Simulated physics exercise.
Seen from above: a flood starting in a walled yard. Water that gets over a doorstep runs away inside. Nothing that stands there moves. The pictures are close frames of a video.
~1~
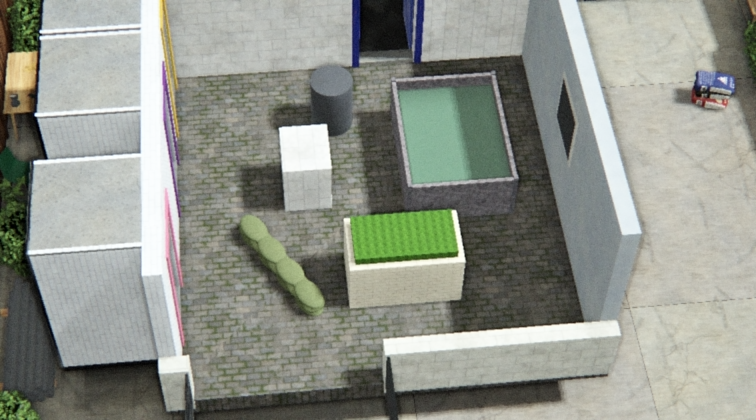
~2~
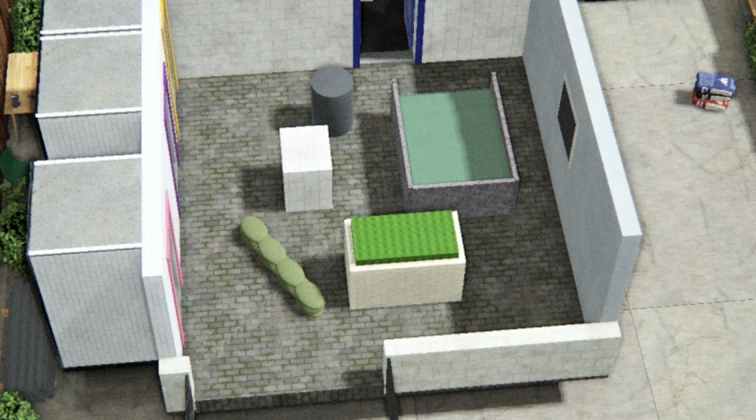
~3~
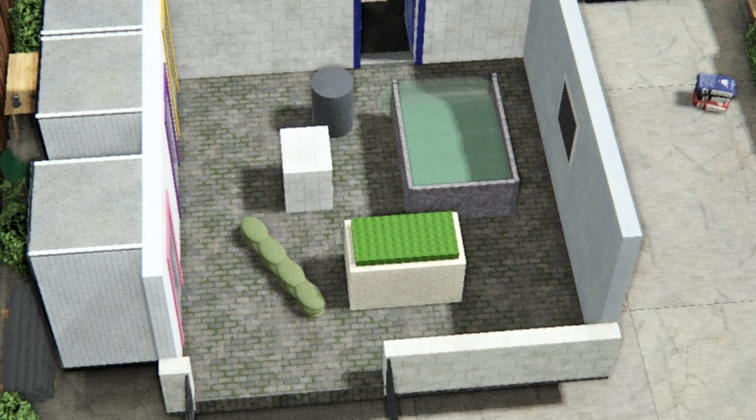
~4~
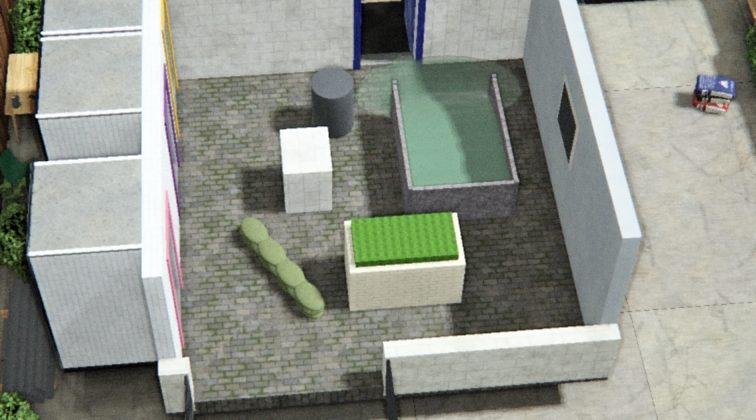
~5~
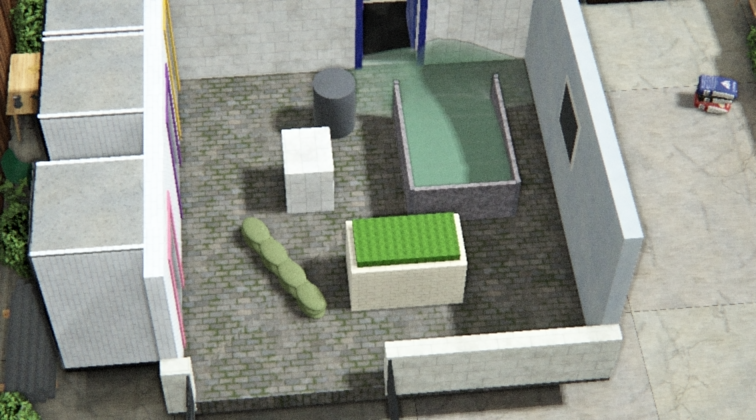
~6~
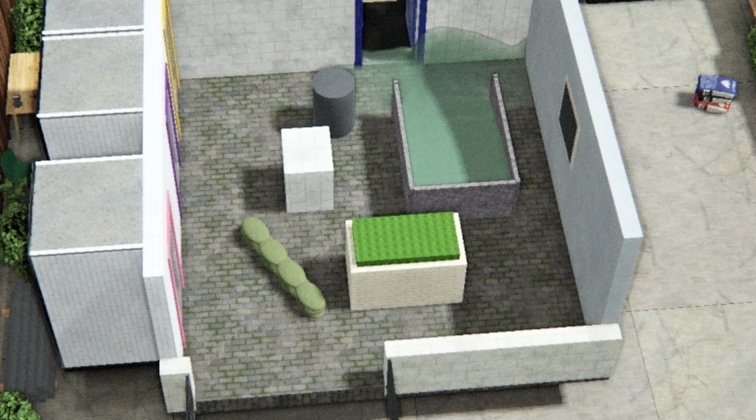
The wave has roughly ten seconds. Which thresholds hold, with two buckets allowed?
One by one: The purple door stays under that; the blue door takes more than that; the pink door stays under that; the yellow door stays under that.
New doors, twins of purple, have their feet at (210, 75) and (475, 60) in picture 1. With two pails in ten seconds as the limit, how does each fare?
In that order: Takes less, goes over.
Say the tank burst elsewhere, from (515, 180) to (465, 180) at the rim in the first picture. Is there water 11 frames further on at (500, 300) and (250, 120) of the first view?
In that order: Under water, free of water.
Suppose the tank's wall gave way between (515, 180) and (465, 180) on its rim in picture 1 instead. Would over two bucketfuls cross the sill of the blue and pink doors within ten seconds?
Then: The blue one stays under; the pink one goes over.
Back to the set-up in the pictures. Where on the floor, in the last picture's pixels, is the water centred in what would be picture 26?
At about (422, 154).
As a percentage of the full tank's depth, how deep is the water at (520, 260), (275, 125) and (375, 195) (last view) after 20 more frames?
Roughly 4, 4 and 0 per cent, in turn.
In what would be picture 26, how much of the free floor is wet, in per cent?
About 45 per cent.
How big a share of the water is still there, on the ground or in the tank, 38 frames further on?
Near 80 in a hundred.
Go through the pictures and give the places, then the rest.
The first frame shows the tank at (453, 132) is whole and still.
In the second frame, the front is at a hidden place, out from the gap on the tank's far side.
In the third frame, water pours out on the tank's far side and has run to (499, 93).
In the fourth frame, the front is at (488, 62), out from the gap on the tank's far side.
In the fifth frame, water pours out on the tank's far side and has run to (522, 60).
In the sixth frame, the front is at a hidden place, out from the gap on the tank's far side.
A moment on, water covers 15 % of the floor; the purple door not reached, the blue door far over two buckets in, the pink door not reached, the yellow door not reached.
Next, water covers 30 % of the floor; the purple door not reached, the blue door far over two buckets in, the pink door not reached, the yellow door wet at the sill, nothing in.
Then, water covers 45 % of the floor; the purple door wet at the sill, nothing in, the blue door far over two buckets in, the pink door not reached, the yellow door wet at the sill, nothing in.
Later, water covers 80 % of the floor; the purple door wet at the sill, nothing in, the blue door far over two buckets in, the pink door wet at the sill, nothing in, the yellow door wet at the sill, nothing in.
In the end, water covers 95 % of the floor; the purple door wet at the sill, nothing in, the blue door far over two buckets in, the pink door under two buckets in, the yellow door wet at the sill, nothing in.
